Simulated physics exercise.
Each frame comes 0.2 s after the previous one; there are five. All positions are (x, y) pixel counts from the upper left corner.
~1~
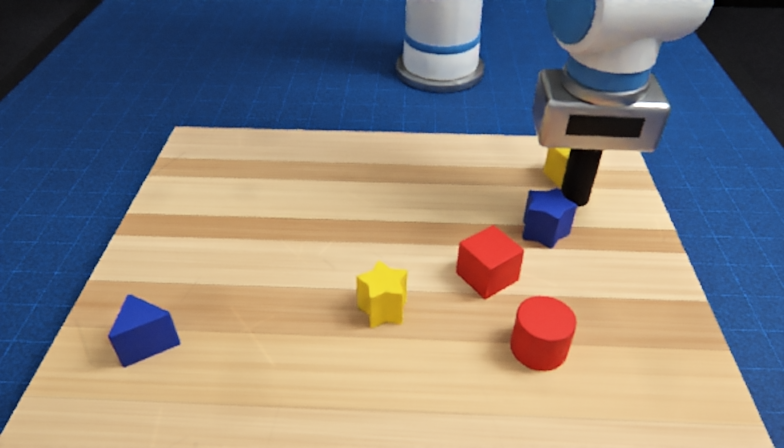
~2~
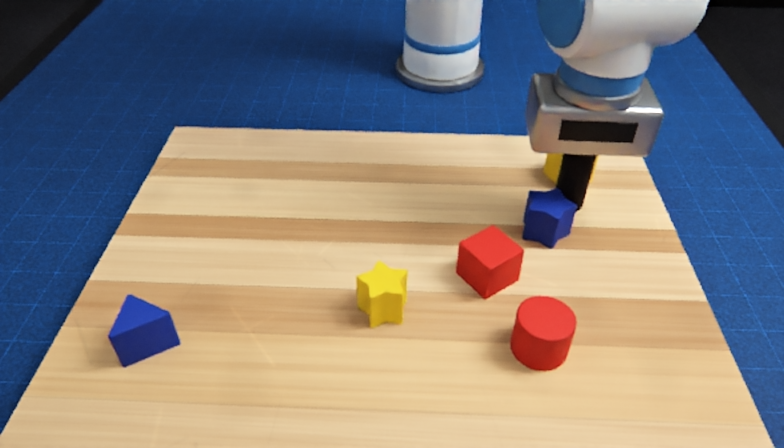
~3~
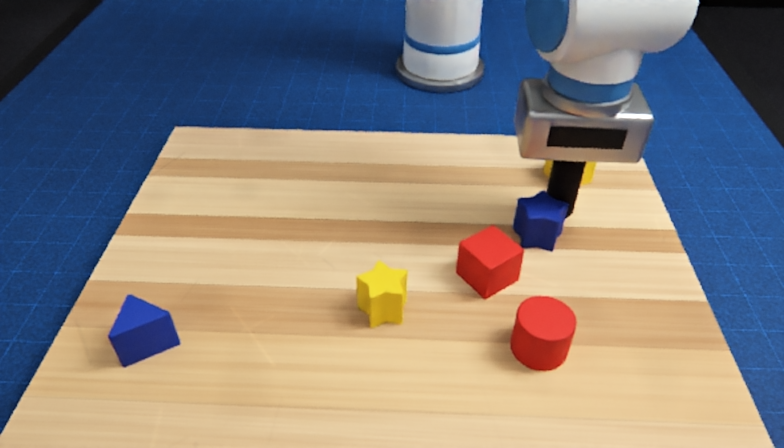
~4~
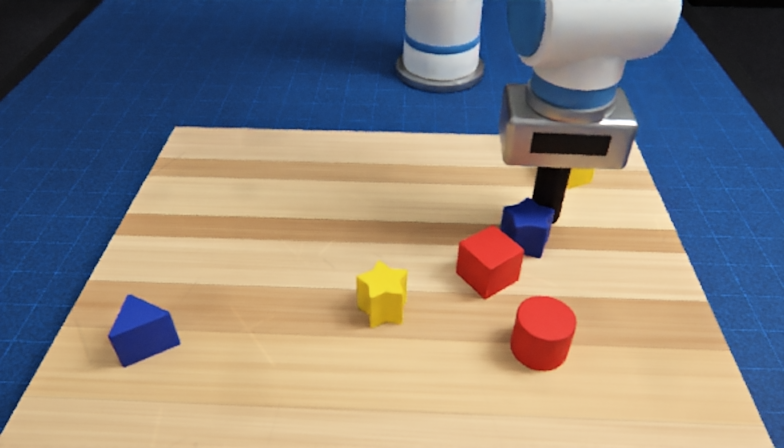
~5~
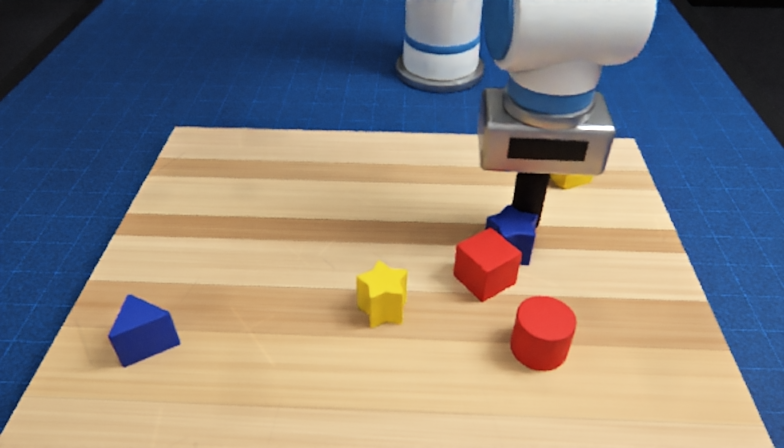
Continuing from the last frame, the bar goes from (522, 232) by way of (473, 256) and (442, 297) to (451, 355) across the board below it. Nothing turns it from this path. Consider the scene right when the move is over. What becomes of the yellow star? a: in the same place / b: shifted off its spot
a
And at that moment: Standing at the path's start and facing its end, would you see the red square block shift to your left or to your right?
It moves left.
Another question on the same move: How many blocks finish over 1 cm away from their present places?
Moved: Exactly two.
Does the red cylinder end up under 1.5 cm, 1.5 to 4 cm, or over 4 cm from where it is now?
Under 1.5 cm.
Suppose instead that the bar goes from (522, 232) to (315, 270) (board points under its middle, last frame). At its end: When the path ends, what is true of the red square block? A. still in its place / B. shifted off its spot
Answer: B.
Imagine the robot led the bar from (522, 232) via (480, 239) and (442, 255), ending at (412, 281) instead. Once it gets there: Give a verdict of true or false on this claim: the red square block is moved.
Answer: True.
The first path, step by step. One third of the way, bar (474, 247); red square block (465, 286); blue star (479, 251), turned 30° anticlockwise.
Two thirds of the way, bar (442, 288); red square block (465, 337), turned 30° anticlockwise; blue star (460, 294), turned 50° anticlockwise.
At the end, bar (452, 346); yellow star not moved; red square block (485, 410), turned 35° anticlockwise; blue star (475, 357), turned 55° anticlockwise; red cylinder not moved.
